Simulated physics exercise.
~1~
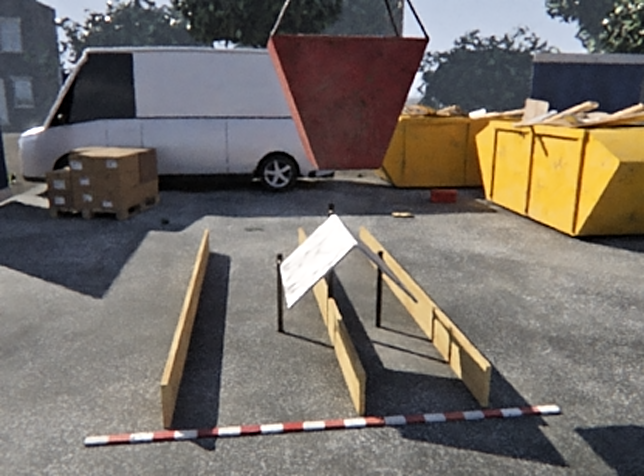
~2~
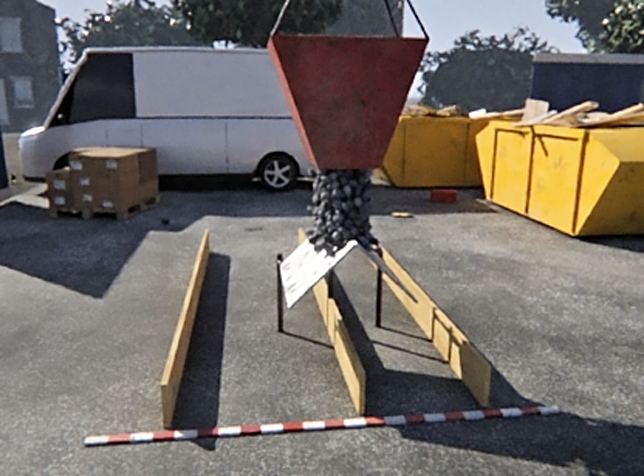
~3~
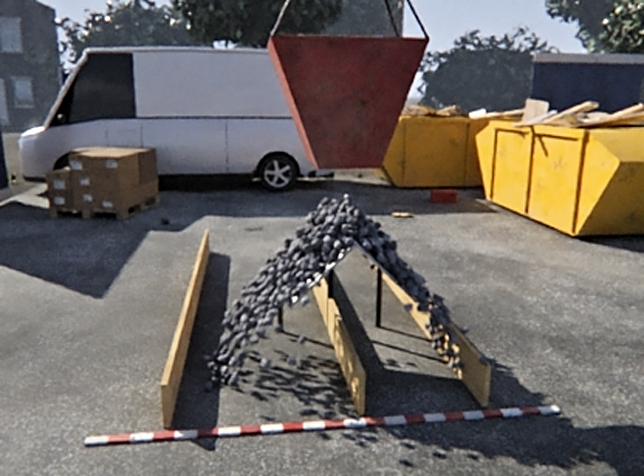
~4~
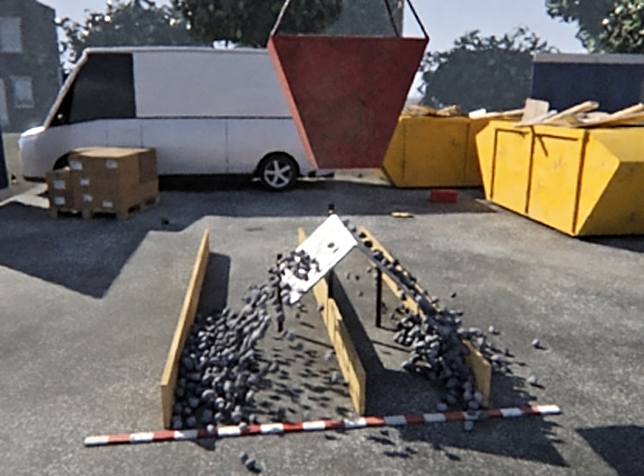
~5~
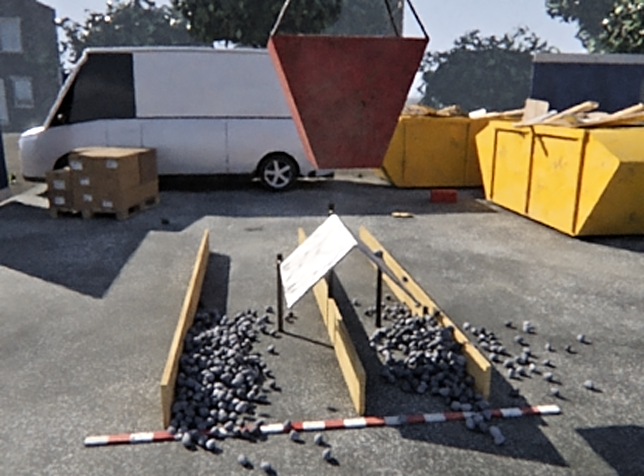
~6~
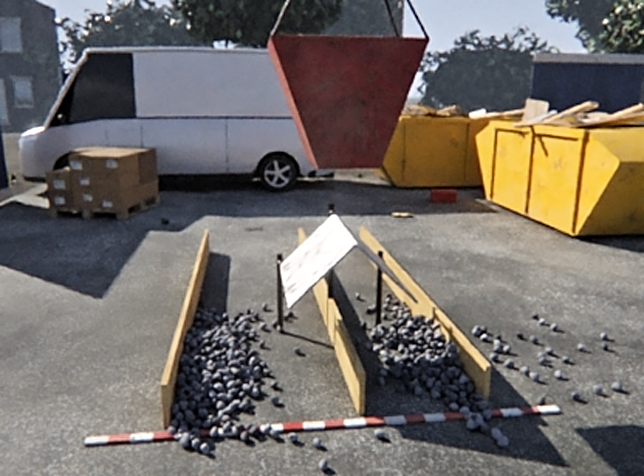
Red skip dropping dark rounded stones onto sloping plates, splitting them into two board-lined bays, more settling left, some scattering right.
